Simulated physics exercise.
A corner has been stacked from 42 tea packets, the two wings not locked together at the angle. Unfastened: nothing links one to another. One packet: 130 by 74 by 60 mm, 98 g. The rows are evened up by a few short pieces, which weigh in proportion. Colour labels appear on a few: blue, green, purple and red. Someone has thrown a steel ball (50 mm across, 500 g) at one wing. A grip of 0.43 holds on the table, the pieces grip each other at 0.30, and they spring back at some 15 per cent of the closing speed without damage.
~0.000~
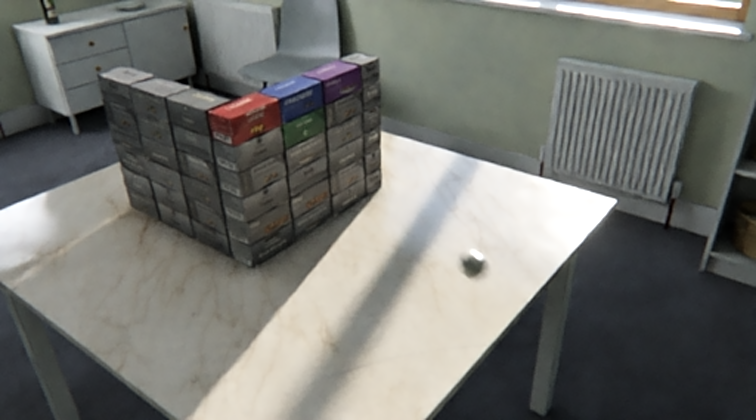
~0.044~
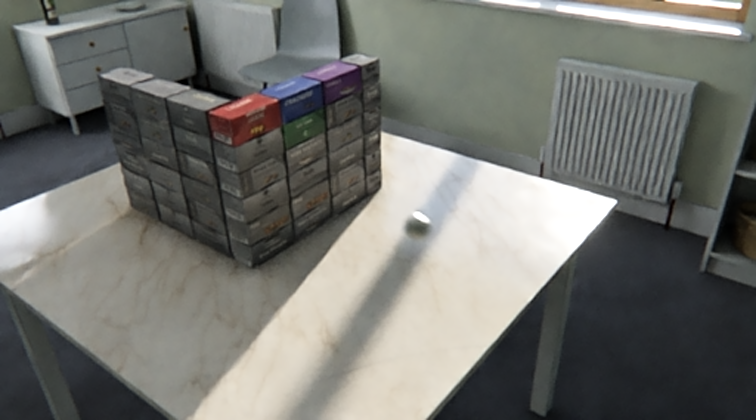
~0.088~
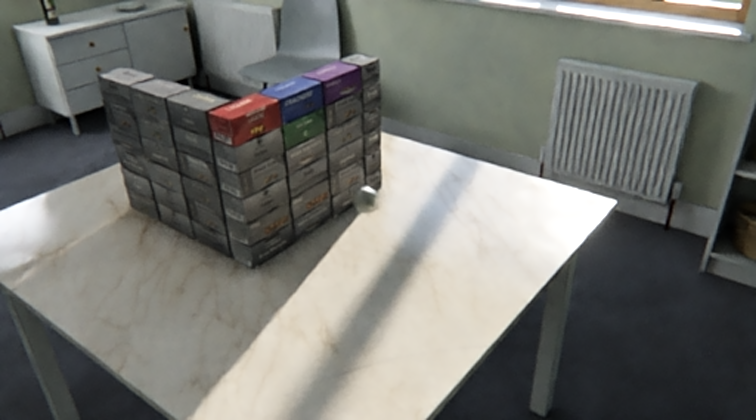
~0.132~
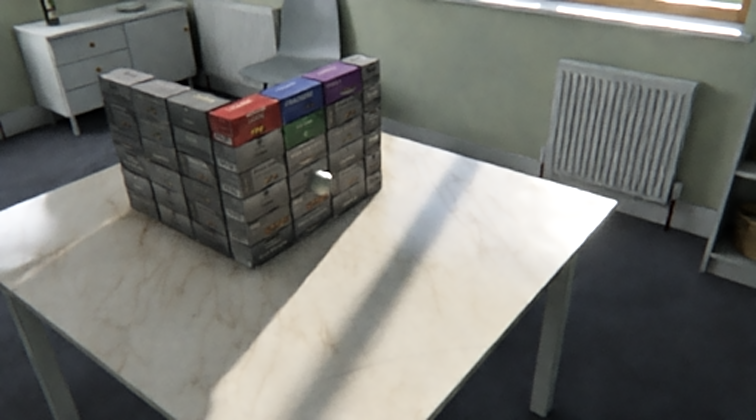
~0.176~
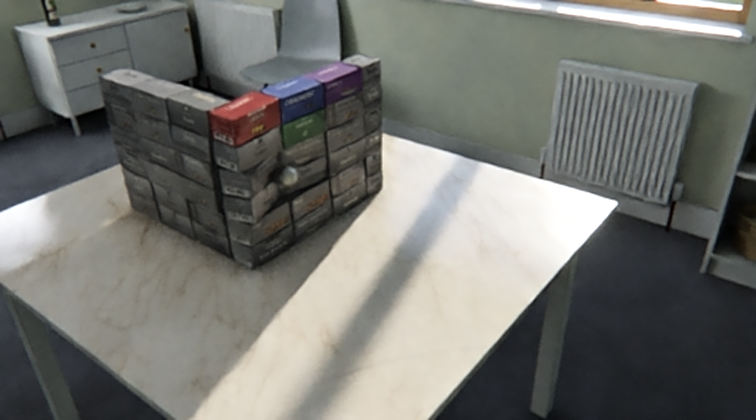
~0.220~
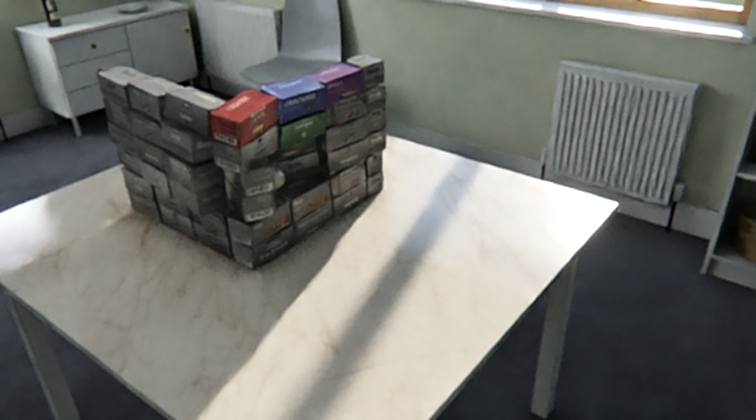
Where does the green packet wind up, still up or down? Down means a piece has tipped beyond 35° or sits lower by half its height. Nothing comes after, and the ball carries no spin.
Once all is still, the green packet is down.
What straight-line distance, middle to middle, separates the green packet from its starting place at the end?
Straight-line shift: Approx. 22 cm.
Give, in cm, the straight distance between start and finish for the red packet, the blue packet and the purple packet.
Start to finish, close to red 2, blue 32, purple 0 centimetres.
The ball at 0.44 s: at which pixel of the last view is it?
Position: About (240, 211).
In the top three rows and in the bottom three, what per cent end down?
30% and 10%.
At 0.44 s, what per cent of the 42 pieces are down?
By then 20 %.
By 0.28 s, ball still moving; none of the 42 packets down, 29 disturbed; green packet tilted 18°, 24 mm lower; blue packet tilted 22°, 22 mm lower.
By 0.44 s, ball still moving; 8 of the 42 packets down; green packet tilted 16°, 12 cm lower; blue packet tilted 26°, 13 cm lower.
By 0.80 s, ball still moving; 8 of the 42 packets down; green packet on its side; blue packet upside down.
When it is over (1.3 s), ball rolling away; 8 of the 42 packets down; green packet on its side; blue packet upside down; red packet moved 11 mm. In pixels of the last frame, middles, green packet near (270, 190), blue packet near (338, 231).
